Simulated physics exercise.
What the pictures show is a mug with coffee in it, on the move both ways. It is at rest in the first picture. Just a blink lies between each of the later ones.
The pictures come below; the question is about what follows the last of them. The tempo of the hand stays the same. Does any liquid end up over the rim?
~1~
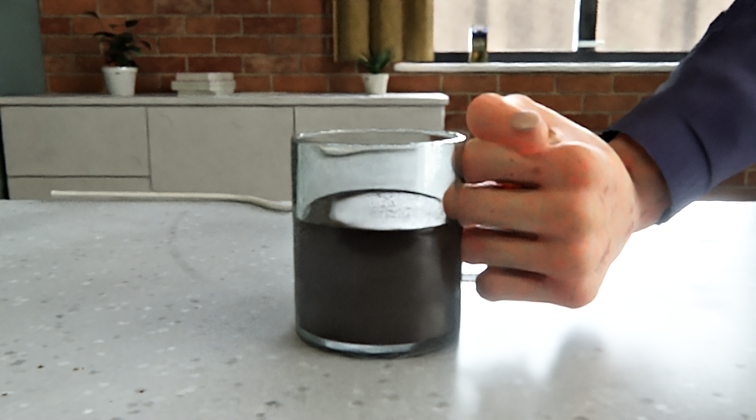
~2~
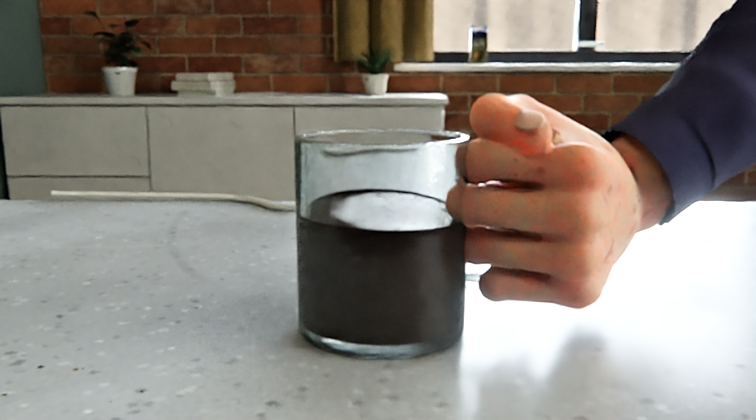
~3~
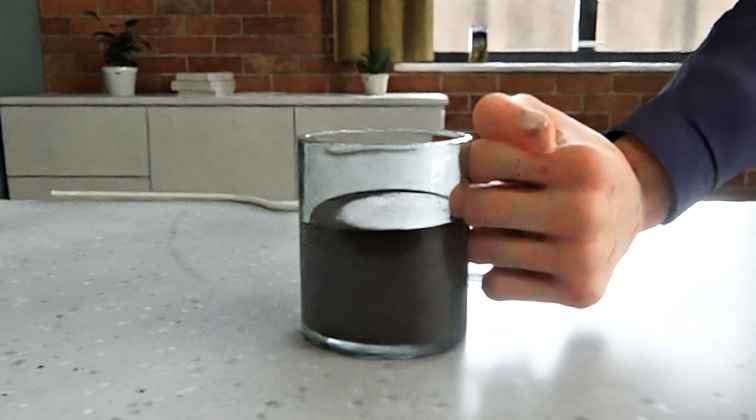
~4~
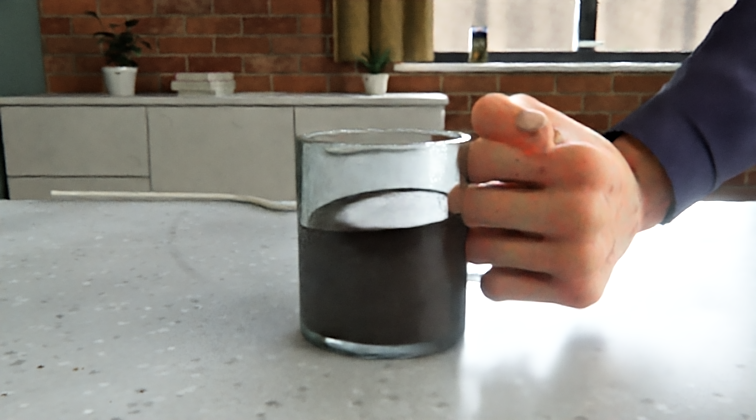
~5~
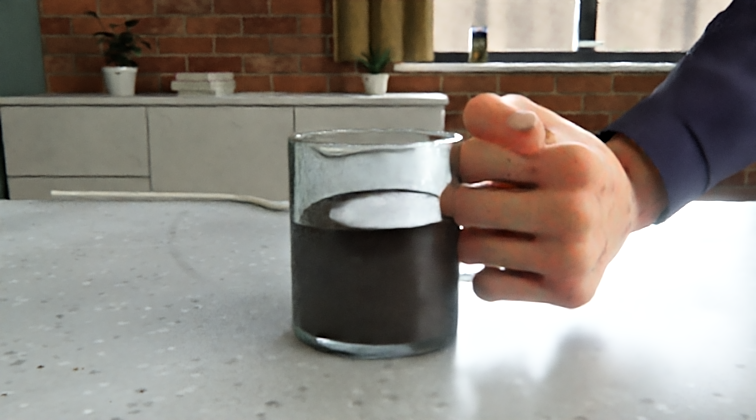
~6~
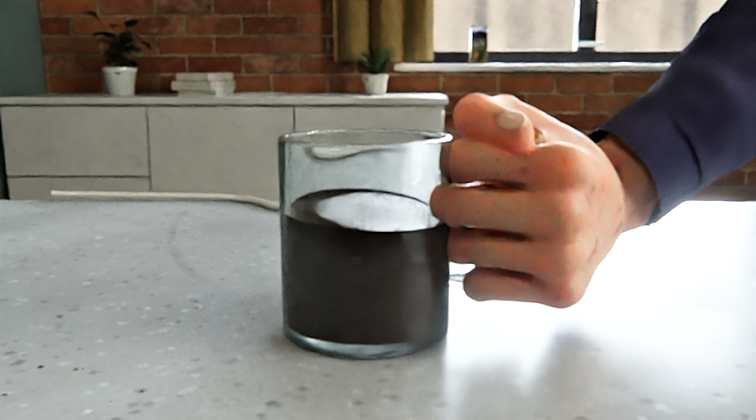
No.
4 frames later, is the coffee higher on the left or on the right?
The right edge.
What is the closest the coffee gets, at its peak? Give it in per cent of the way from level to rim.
Roughly 30 %.
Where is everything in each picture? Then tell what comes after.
The first picture shows mug (378, 226) about half full; at rest.
The second picture shows mug about half full, surface at (382, 214); surface about level.
The third picture shows mug (384, 226) about half full; surface about level.
The fourth picture shows mug about half full, surface at (382, 214); surface a little higher on the right.
The fifth picture shows mug (376, 226) about half full; surface a little higher on the right.
The sixth picture shows mug about half full, surface at (366, 214); surface a little higher on the left.
Shortly, the highest wave so far stays far below the rim.
Then, the highest wave so far climbs under half way to the rim.
At the finish, the highest wave so far climbs under half way to the rim; nothing has left it.
